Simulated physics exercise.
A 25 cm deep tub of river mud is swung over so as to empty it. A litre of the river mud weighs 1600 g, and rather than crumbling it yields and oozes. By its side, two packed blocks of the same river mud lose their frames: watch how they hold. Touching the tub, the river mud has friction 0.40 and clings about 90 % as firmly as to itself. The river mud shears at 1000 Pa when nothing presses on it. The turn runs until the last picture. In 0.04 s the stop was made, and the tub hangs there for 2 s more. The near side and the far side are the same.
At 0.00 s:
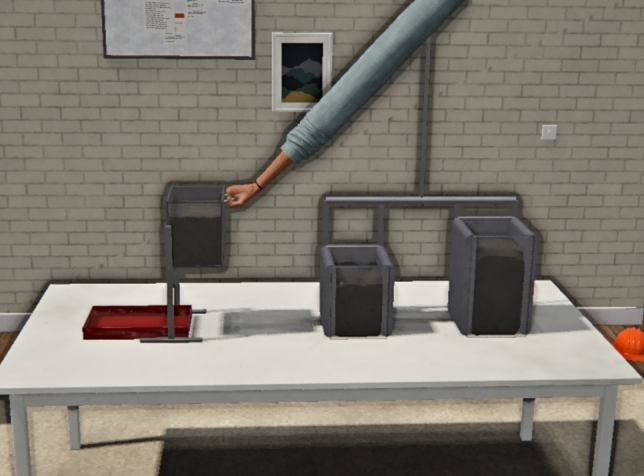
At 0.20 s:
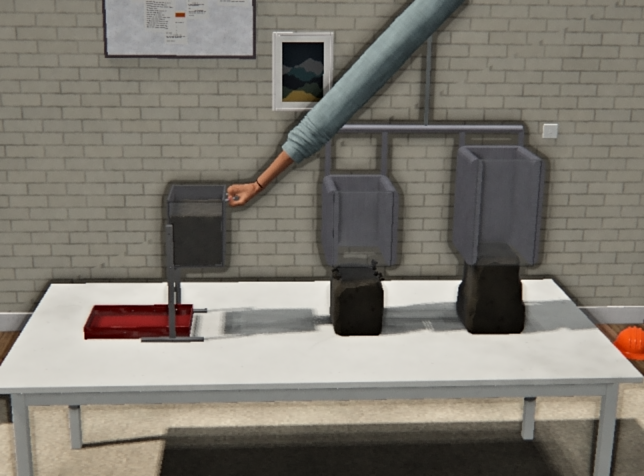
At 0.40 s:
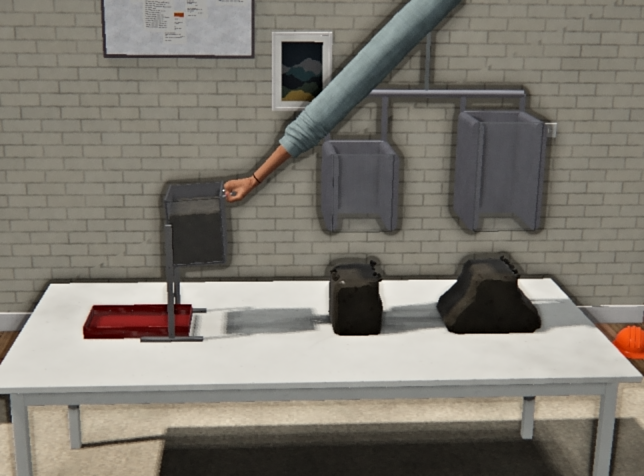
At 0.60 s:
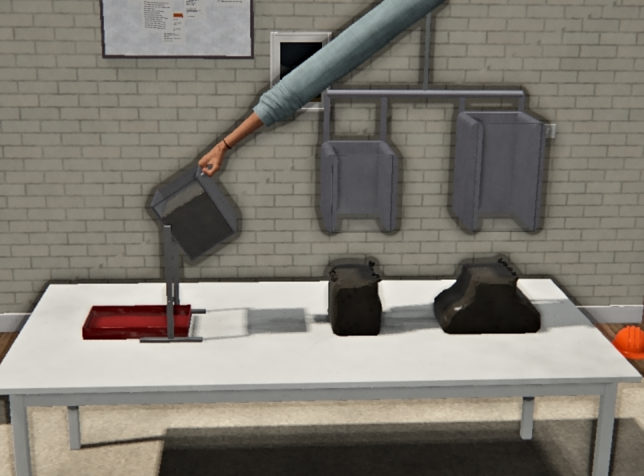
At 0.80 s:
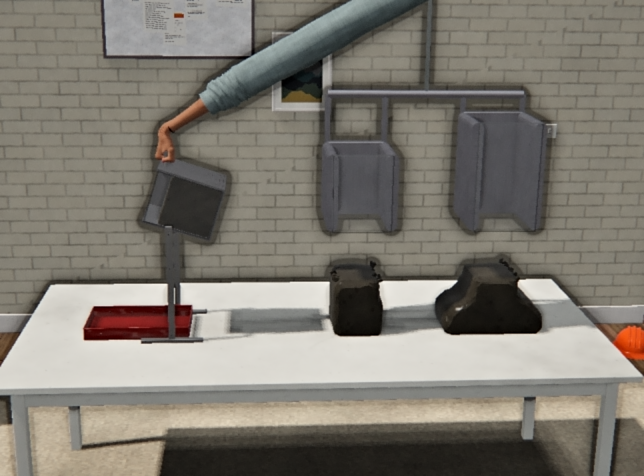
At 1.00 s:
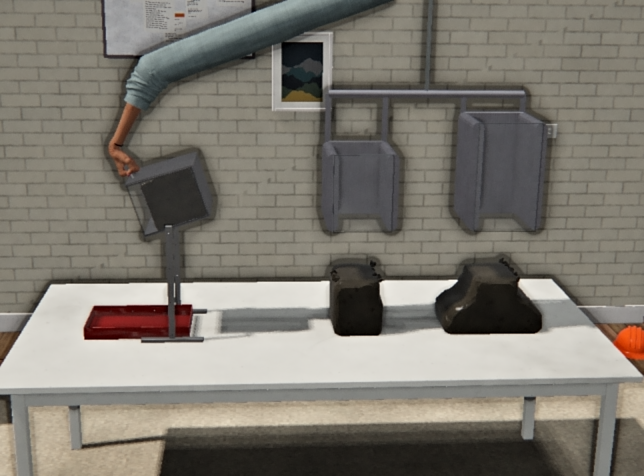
In the video, two grey casings rise off dark blocks on a white table, and the taller right block slumps and widens while the left barely changes; then a hand tilts a stand-mounted grey tub leftward.
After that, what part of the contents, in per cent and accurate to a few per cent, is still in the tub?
The part still in the tub is near 55 out of 100.
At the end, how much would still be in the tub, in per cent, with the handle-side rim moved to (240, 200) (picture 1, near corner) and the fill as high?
I'd say around 0 percent would remain in the tub at the end.
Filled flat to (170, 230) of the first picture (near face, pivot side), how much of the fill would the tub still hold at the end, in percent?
I'd put it close to 100 in a hundred.
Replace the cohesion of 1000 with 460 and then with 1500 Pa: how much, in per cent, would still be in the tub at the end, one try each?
Try one gives 0 per cent, try two gives 100 per cent.
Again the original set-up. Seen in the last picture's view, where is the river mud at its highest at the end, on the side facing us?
The highest point is near (181, 199) in the last picture.
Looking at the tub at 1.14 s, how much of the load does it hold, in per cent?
It comes to about 100 percent of the start.
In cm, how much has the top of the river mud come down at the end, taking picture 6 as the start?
11 cm.
By 1.14 s, the tub is at 107 degrees and holds 100 %.
By 1.31 s, the tub is at 107 degrees and holds 90 %.
By 1.48 s, the tub is at 107 degrees and holds 71 %.
By 1.65 s, the tub is at 107 degrees and holds 56 %.
By 3.00 s, at the end, the tub is at 107 degrees and holds 55 %.
